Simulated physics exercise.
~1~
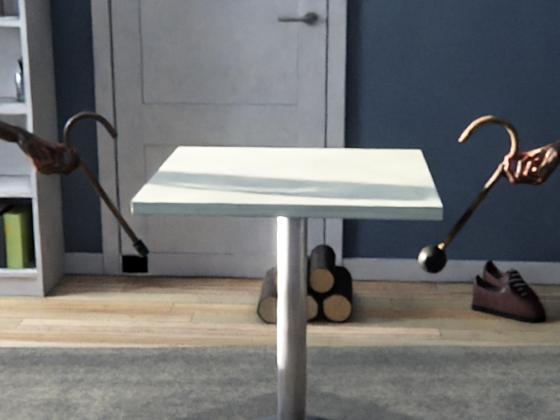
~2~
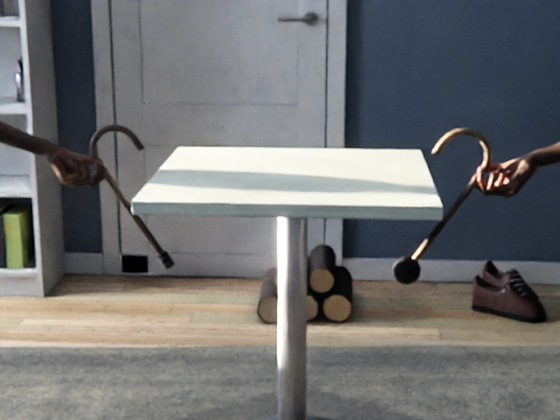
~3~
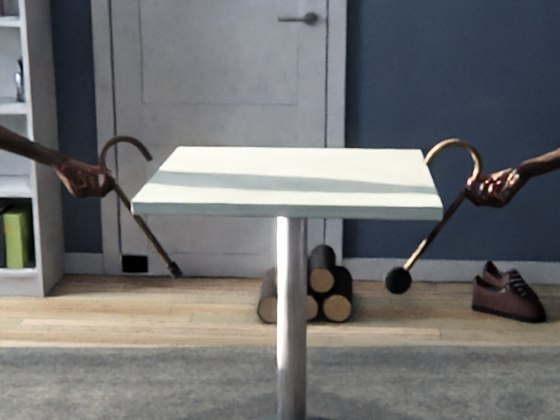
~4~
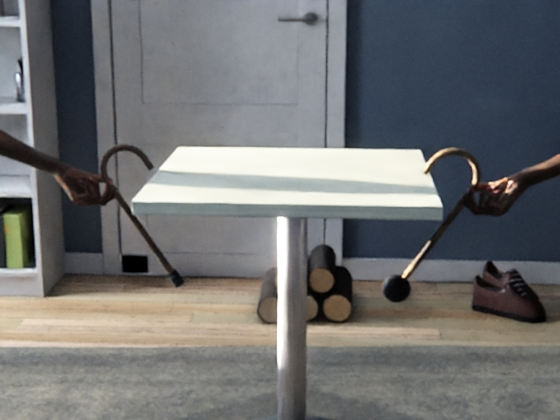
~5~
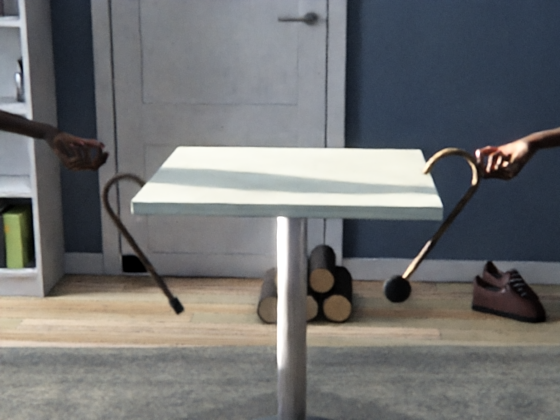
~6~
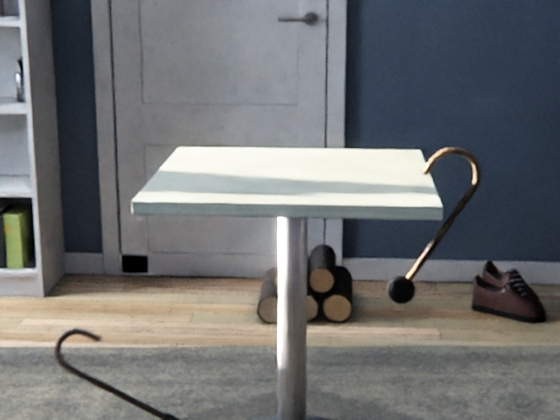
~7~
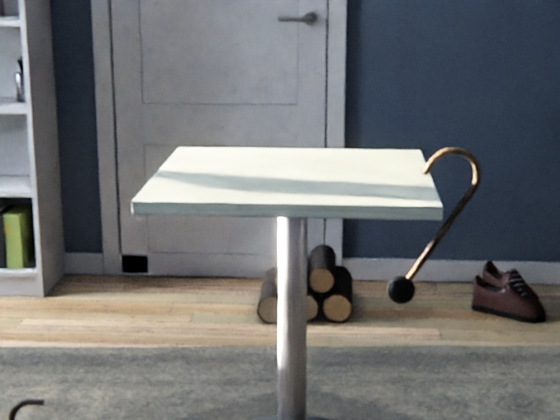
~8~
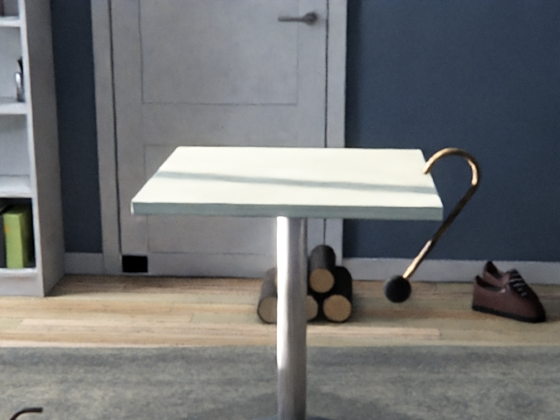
A brown cane, held by a hand at the left, and a hooked black-tipped ladle, held by another at the right, flank a pale table on a metal post, seen from the front by a still camera. Behind stand a grey door, blue wall, stacked logs and dark reddish shoes. Both hands carry the hooked handles inward to the table's edges. The hands then let go and withdraw. The cane drops past the left edge to the floor, tilting and sliding left until only its hook shows, while the ladle stays hooked on the right edge.
